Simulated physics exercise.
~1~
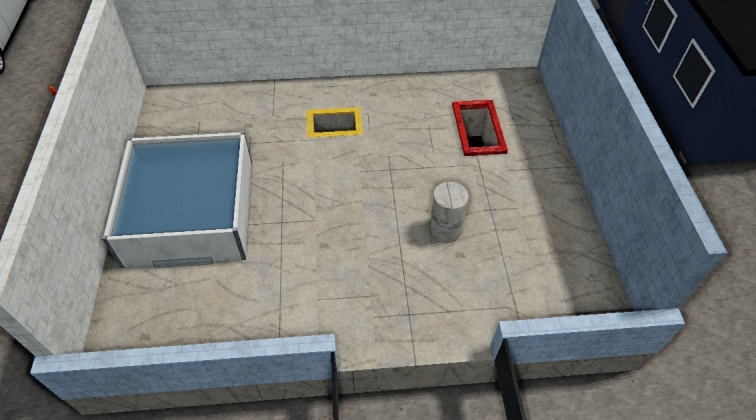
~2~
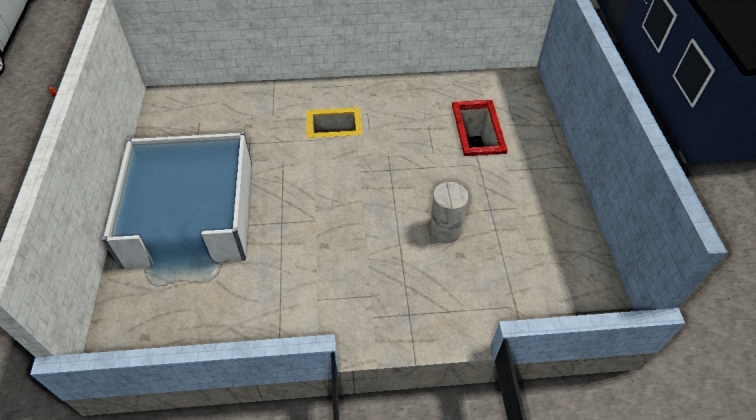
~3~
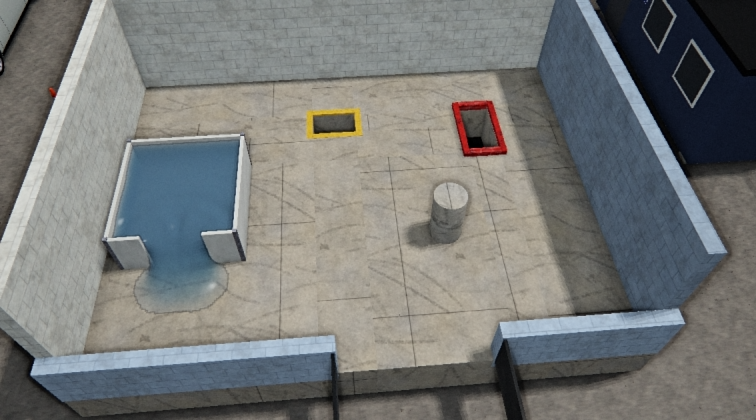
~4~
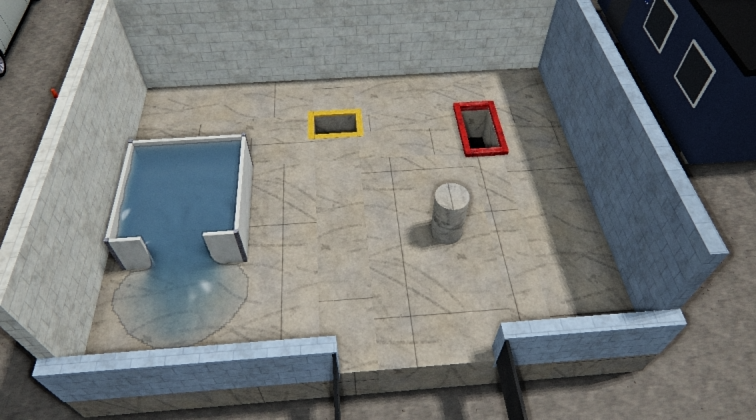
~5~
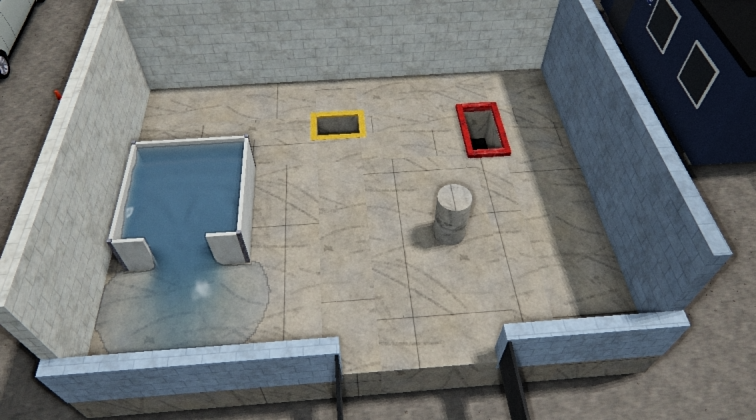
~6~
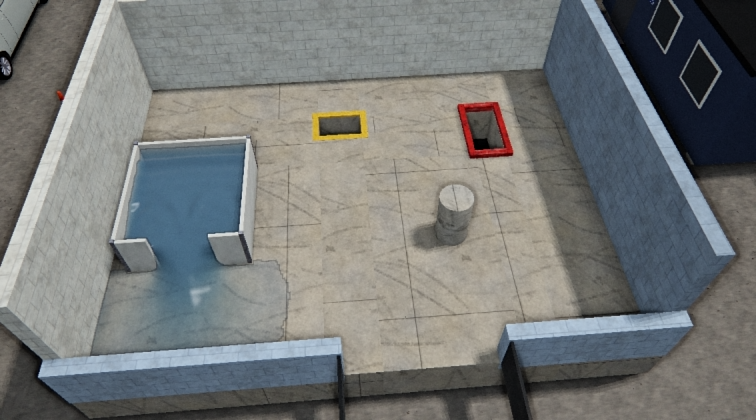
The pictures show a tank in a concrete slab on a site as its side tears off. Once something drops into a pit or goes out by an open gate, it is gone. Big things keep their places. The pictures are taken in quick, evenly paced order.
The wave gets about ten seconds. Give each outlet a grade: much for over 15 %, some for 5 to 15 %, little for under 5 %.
Grades: Gate - some, red pit - little, yellow pit - little.
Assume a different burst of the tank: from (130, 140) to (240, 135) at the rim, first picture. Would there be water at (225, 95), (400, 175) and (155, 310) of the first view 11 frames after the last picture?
The first would be drenched, the second still unwetted and the third still unwetted.
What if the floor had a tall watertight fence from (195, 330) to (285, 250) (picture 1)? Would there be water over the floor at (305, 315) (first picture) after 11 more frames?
As far as I can tell, it ends up soaked.
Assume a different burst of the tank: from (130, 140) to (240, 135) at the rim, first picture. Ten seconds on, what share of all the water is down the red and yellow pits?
Near enough: Red 2 percent, yellow 20 percent.
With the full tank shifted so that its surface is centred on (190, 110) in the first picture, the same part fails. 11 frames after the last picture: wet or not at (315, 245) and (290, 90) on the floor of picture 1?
Outcome, point 1 then point 2: Inundated / unwetted.
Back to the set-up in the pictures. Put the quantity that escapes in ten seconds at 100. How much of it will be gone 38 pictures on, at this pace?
45 per cent.
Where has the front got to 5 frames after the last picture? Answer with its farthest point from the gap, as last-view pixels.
The farthest wet point should be near (371, 357).
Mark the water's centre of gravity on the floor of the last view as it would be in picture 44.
Roughly (289, 243) in the last picture.
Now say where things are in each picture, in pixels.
In the first picture, still water in the water tank at (180, 185).
In the second picture, water pours out at (179, 252) and has run to (215, 272).
In the third picture, the front is at (149, 306), out from the gap at (180, 254).
In the fourth picture, water pours out at (182, 255) and has run to (185, 343).
In the fifth picture, water pours out at (185, 256) and has run to a hidden place.
In the sixth picture, water pours out at (187, 256) and has run to a hidden place.
A moment on, water covers 10 % of the floor; the gate 0 %, the red pit 0 %, the yellow pit 0 %.
Next, water covers 20 % of the floor; the gate 0 %, the red pit 0 %, the yellow pit 0 %.
Then, water covers 40 % of the floor; the gate 2 %, the red pit 0 %, the yellow pit 0 %.
Later, water covers 70 % of the floor; the gate 4 %, the red pit 0 %, the yellow pit 0 %.
In the end, water covers 90 % of the floor; the gate 7 %, the red pit 0 %, the yellow pit 2 %.
